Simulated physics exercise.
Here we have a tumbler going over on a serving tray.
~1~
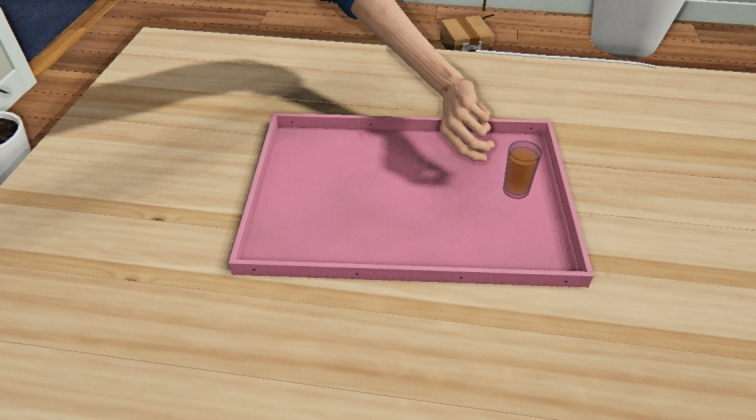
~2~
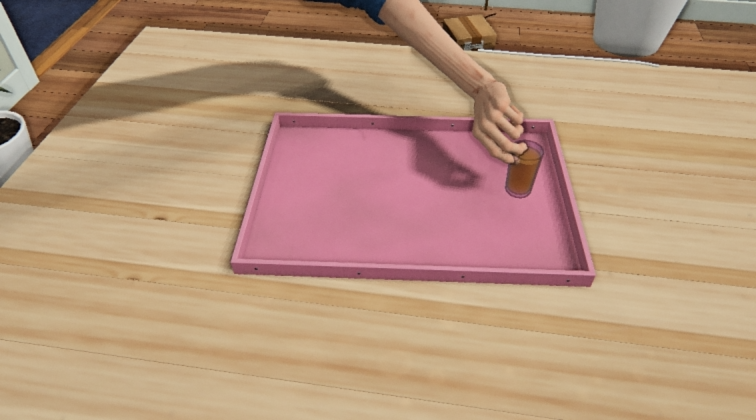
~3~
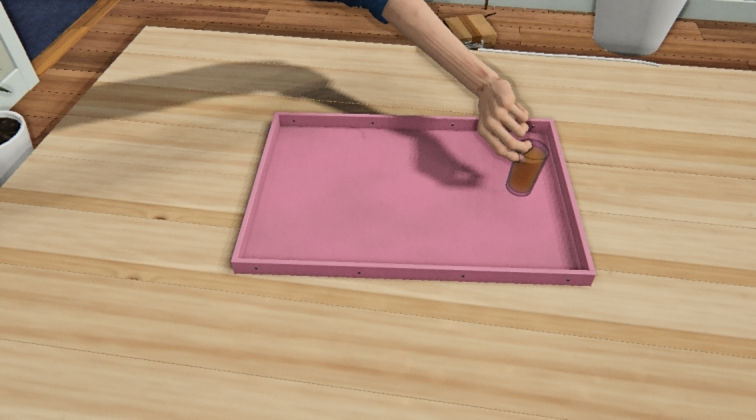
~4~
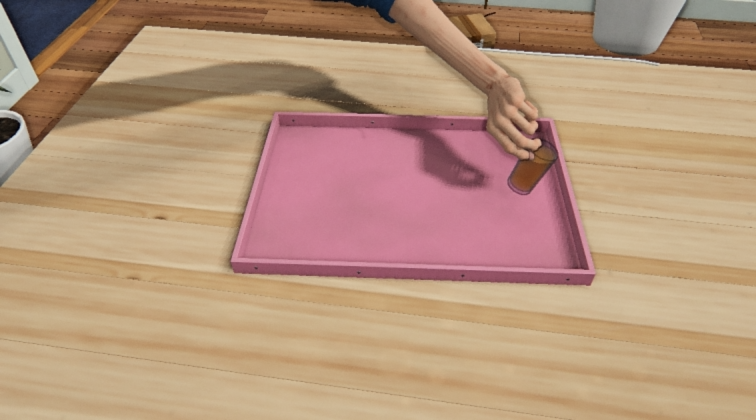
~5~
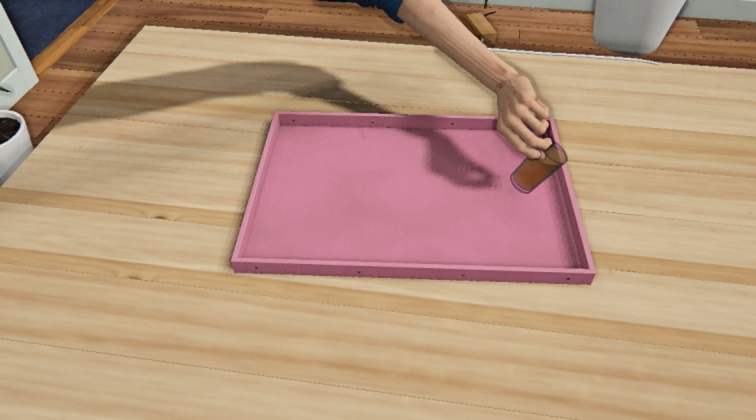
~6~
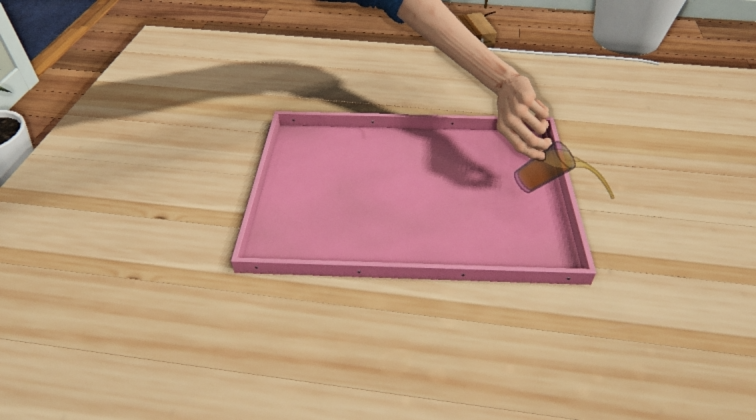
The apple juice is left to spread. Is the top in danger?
The spill escapes from the tray.
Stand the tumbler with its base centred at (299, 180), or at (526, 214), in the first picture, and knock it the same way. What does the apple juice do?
First it stays in the tray, then it gets out on to the top.
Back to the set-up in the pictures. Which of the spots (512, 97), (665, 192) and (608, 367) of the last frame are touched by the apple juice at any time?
The first is untouched; the next wet; the last not reached.
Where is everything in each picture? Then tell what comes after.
It stands upright; tumbler (521, 169) nearly full; tray (396, 264), in the first picture.
The hand pushes it; tumbler nearly full, surface at (526, 155), in the second picture.
The hand pushes it; tumbler (526, 167) nearly full, in the third picture.
The hand pushes it; tumbler nearly full, surface at (540, 154); tray (398, 263), in the fourth picture.
The hand pushes it; tumbler (538, 166) tipped 25°, in the fifth picture.
It is falling; tumbler (545, 167) tipped 40°, in the sixth picture.
Soon after, the tumbler lies across the rim; the puddle covers about as much as a plate; it is on the top, beyond the rim.
Later, the puddle covers about as much as a tray; it is on the top, beyond the rim.
In the end, the puddle covers about as much as a tray; it is on the top, beyond the rim.
